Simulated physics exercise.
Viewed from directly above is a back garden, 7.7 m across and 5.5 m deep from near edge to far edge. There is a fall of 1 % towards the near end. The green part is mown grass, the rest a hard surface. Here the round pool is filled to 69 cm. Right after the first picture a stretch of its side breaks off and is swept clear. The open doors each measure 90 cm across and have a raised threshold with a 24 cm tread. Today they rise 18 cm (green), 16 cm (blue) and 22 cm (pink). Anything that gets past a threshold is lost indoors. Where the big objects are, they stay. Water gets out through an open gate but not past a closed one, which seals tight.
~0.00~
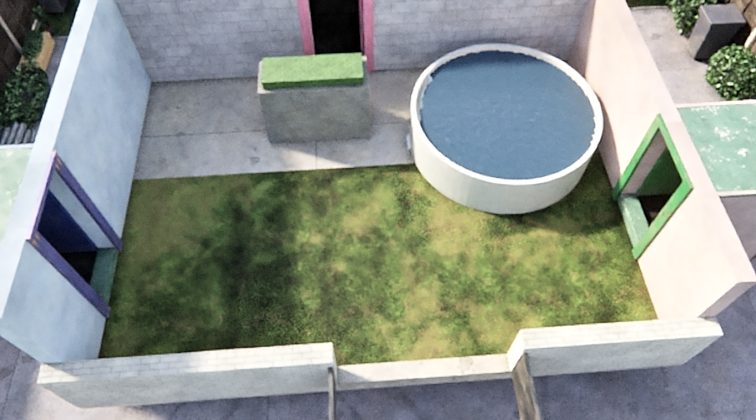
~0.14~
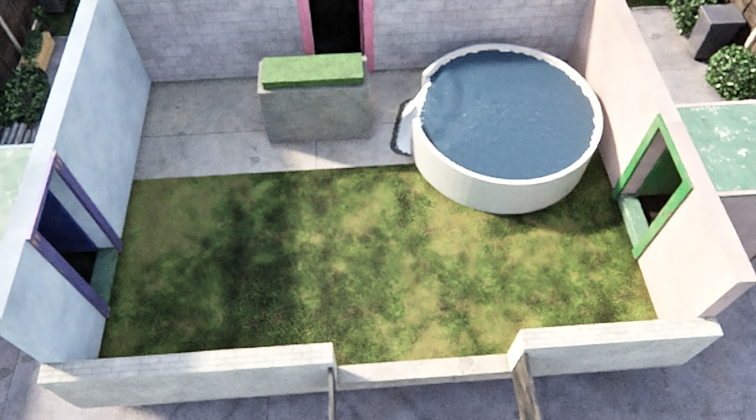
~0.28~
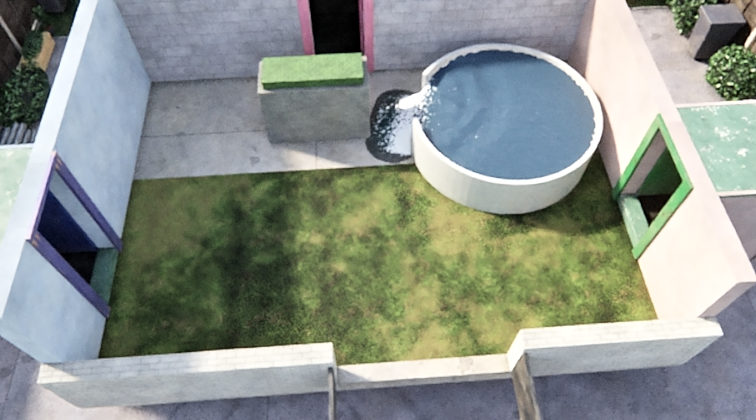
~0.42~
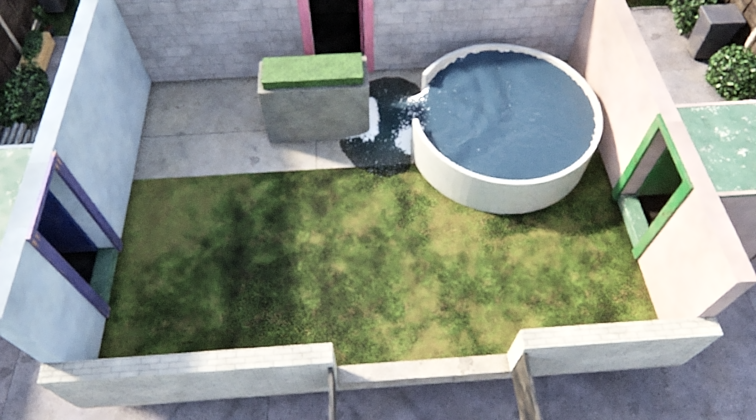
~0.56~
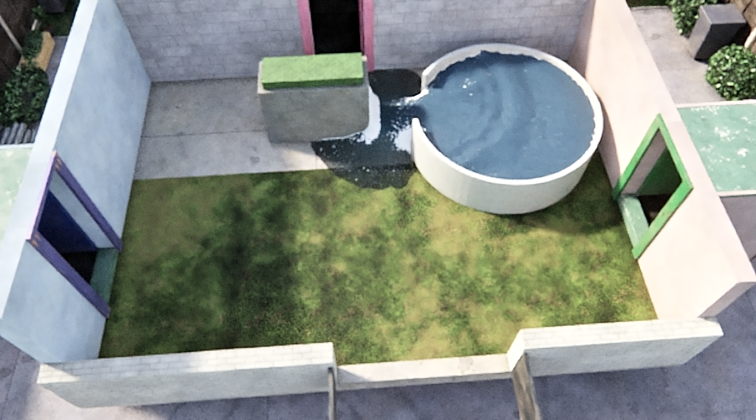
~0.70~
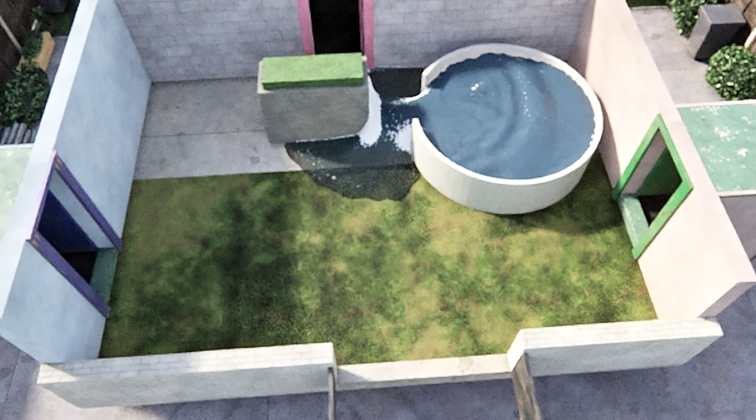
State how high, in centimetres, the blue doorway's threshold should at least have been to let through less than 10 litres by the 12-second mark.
At least some 11 cm.
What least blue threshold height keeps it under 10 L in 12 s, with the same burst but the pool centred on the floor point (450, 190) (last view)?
16 cm, give or take.
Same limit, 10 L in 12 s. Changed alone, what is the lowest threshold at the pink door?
Pink: 35 cm.
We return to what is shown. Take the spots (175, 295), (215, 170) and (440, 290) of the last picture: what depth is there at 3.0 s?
I'd read roughly 0, 4 and 0 cm there.
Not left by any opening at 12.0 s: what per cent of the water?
Roughly 90 percent of the water remains.
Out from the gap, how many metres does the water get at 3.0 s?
About 4.8 m.
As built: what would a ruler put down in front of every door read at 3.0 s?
In cm: Green 0, blue 0, pink 27.
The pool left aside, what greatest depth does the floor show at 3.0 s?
Up to some 40 cm.
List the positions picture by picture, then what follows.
The first picture shows still water, 69 cm deep, in the round pool at (505, 111); the blue door at (84, 245) is dry.
In the second picture, the gap is at (415, 117), the front 0.3 m out at (396, 138); the back of the round pool holds 69 cm.
In the third picture, the gap is at (415, 119), the front 0.7 m out at (370, 129); the back of the round pool holds 69 cm.
In the fourth picture, the front is at a hidden place, 1.2 m from the gap at (415, 120); 1.8 m2 of floor is wet, 69 cm left at the back.
In the fifth picture, the gap is at (415, 119), the front 1.7 m out at a hidden place; the back of the round pool holds 69 cm.
In the sixth picture, water pours out at (415, 119) and has run 2.1 m, to a hidden place; about 5 cm deep outside, 68 cm at the back; the blue door at (84, 245), 5.3 m from the gap, is still 3.3 m from the nearest water.
After 1.4 s water covers 20 % of the floor, deepest (56 cm) near (374, 126); it has not reached the blue door.
After 3.0 s water covers 60 % of the floor, deepest (40 cm) near (374, 126); it has not reached the blue door.
After 12.0 s water covers 100 % of the floor, deepest (14 cm) near (374, 126); 11 cm at the blue door, 0 litres in over its 16 cm threshold.
At the blue door as built, the water arrived by 3.8 s and peaked near 14 cm at 8.4 s.
With a threshold of 10 cm, 20 litres would have come in within the 12 s; with 13.5 cm, 1 litre. So under 10 litres takes about 11 cm.
